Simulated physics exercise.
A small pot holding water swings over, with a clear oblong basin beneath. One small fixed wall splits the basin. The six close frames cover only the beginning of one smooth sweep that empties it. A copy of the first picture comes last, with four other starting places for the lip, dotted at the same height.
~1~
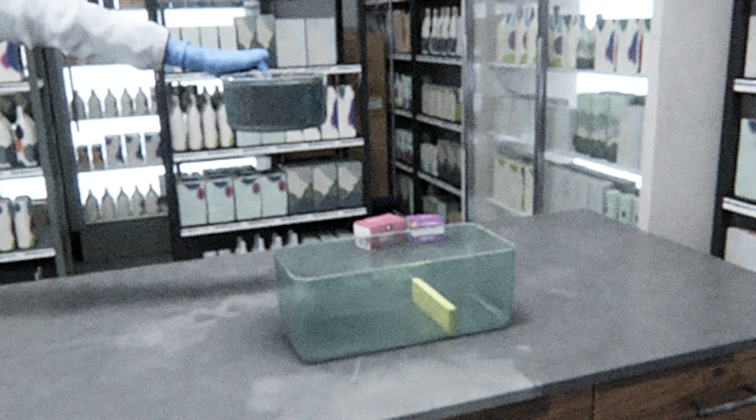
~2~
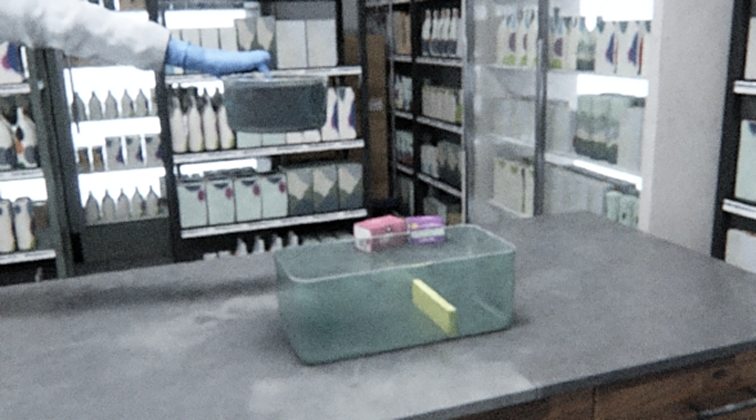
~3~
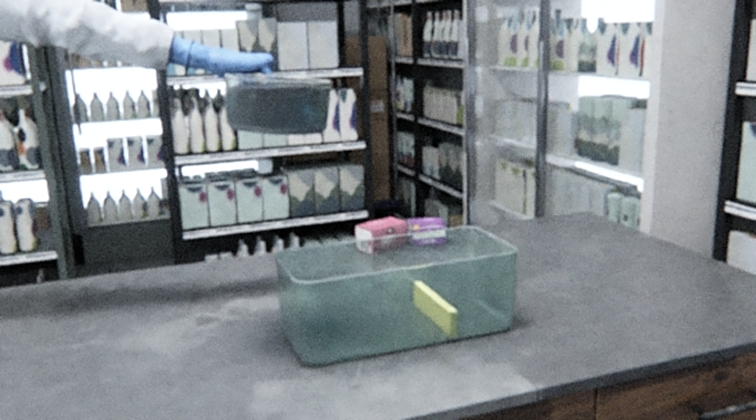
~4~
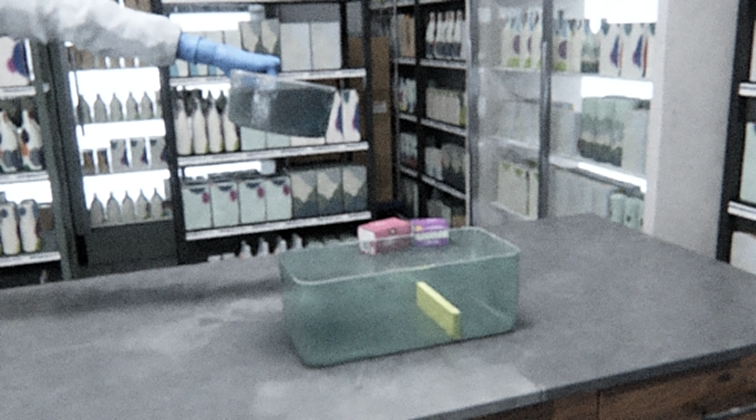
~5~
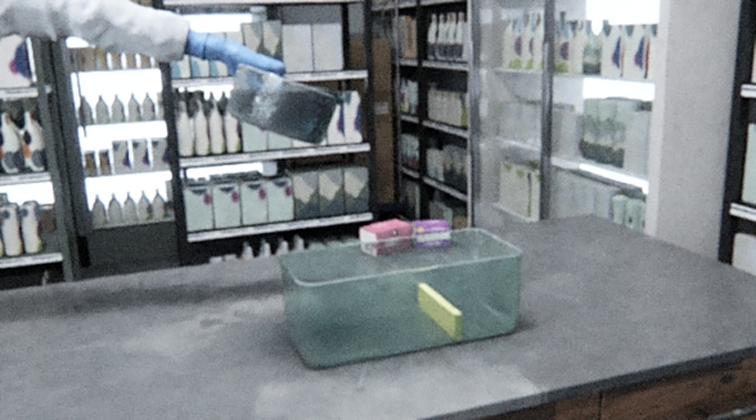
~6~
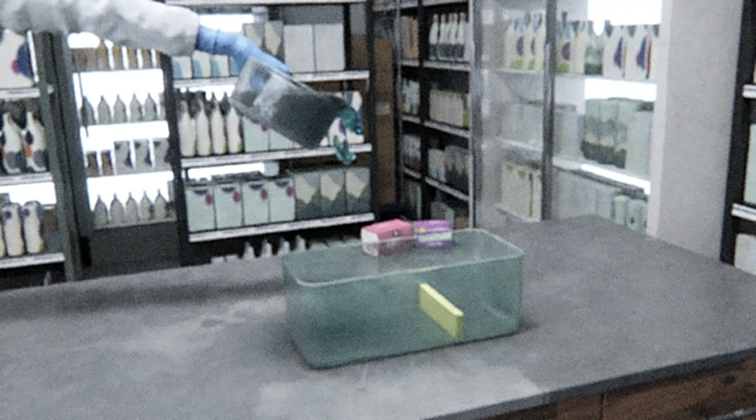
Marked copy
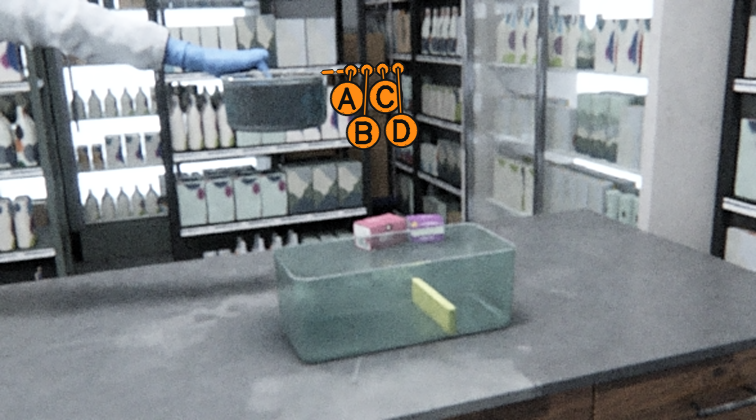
A blue-gloved hand in a white sleeve, at upper left, holds a small clear pot of water above a dark grey counter, seen from slightly above in a room of lit shelves lined with bottles and boxes. A greenish clear oblong basin stands on the counter, with a yellow block low toward its right and pink and purple boxes behind. The pot tilts steadily down to the right until teal water slips over its lip, while the view shifts very slightly.
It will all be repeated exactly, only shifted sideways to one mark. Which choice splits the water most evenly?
Dot B does it best.
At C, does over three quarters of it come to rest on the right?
No, it does not.
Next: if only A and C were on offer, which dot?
C.
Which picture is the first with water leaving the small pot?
Picture 5.
On the marked copy, A at (350, 71); B at (366, 70); C at (382, 69); D at (398, 68).
Choosing A, about 74 % ends left of the wall and 24 % right of it.
Choosing B, about 49 % ends left of the wall and 49 % right of it.
Choosing C, about 36 % ends left of the wall and 63 % right of it.
Choosing D, about 29 % ends left of the wall and 69 % right of it.
